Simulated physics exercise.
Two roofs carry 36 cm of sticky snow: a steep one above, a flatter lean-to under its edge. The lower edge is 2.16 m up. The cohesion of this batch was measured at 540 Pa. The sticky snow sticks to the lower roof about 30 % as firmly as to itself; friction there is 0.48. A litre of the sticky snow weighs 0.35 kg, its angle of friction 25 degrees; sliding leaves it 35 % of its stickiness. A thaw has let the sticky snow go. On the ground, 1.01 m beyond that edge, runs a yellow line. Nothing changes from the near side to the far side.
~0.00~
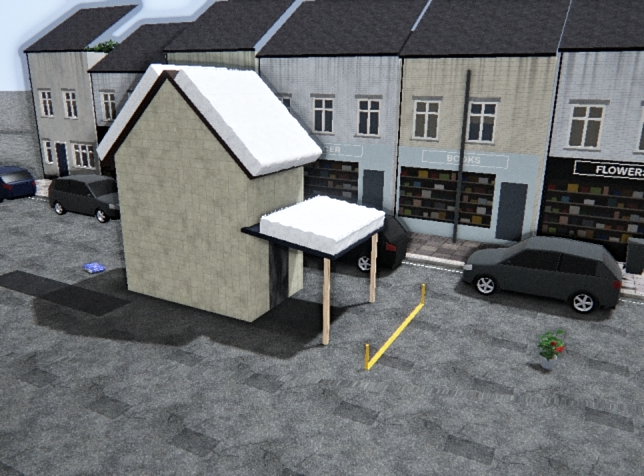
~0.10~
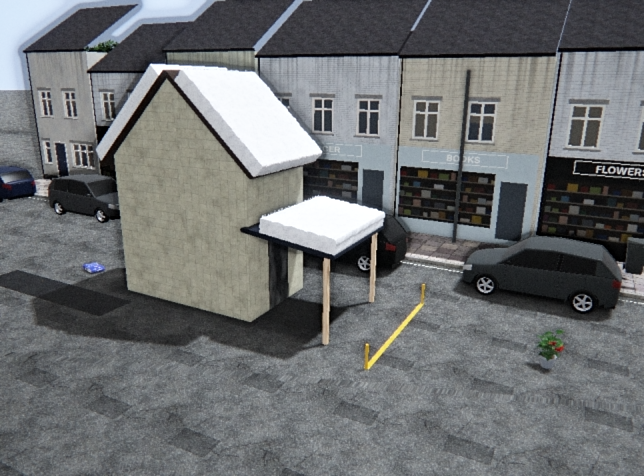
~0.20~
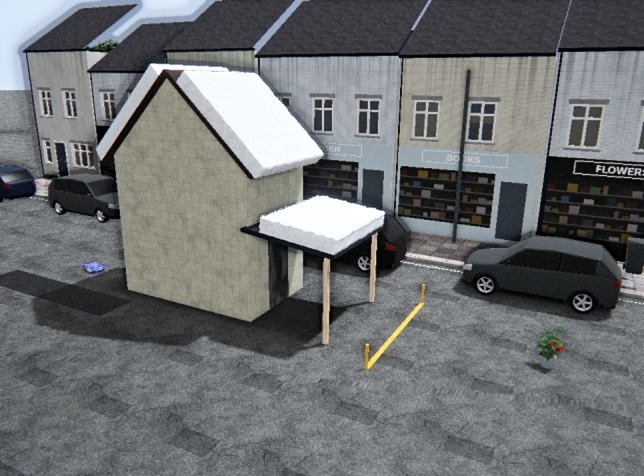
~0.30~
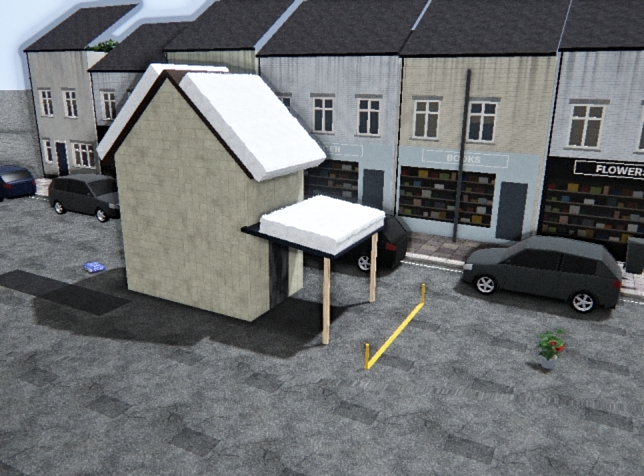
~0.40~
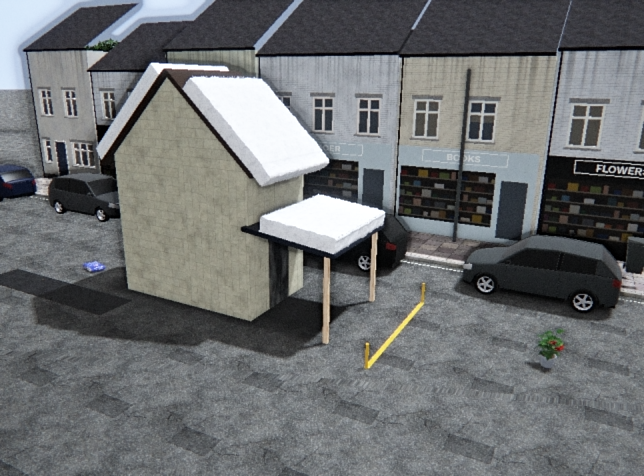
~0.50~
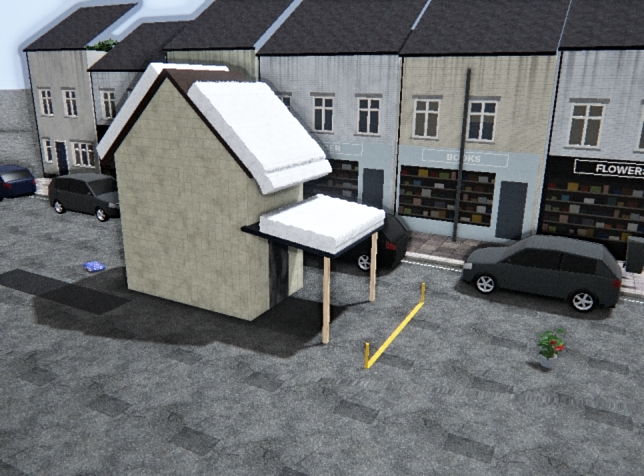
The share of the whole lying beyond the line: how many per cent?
It comes to some 27 %.
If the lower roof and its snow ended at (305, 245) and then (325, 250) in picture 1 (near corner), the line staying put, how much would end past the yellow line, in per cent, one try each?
In that order: 40 %, 35 %.
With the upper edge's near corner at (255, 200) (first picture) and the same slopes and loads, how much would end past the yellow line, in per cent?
It would be near 6 %.
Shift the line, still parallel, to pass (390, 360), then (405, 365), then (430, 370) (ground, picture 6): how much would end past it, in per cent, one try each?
In that order: 22 %, 14 %, 9 %.
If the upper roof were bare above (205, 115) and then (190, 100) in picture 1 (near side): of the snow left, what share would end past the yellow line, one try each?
In that order: 7 %, 18 %.
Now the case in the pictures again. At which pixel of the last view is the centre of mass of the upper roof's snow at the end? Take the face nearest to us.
At about (343, 287).
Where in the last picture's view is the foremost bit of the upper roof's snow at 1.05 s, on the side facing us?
Around (311, 223).
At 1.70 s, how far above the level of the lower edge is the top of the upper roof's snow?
Some 0.8 m.
After 1.05 s, none is below the lower edge and 0 % is past the line.
After 1.70 s, 5 % is below the lower edge and 0 % is past the line.
After 2.35 s, 40 % is below the lower edge and 25 % is past the line.
After 3.00 s, 43 % is below the lower edge and 27 % is past the line.
After 3.50 s, at the end, 43 % is below the lower edge and 27 % is past the line.
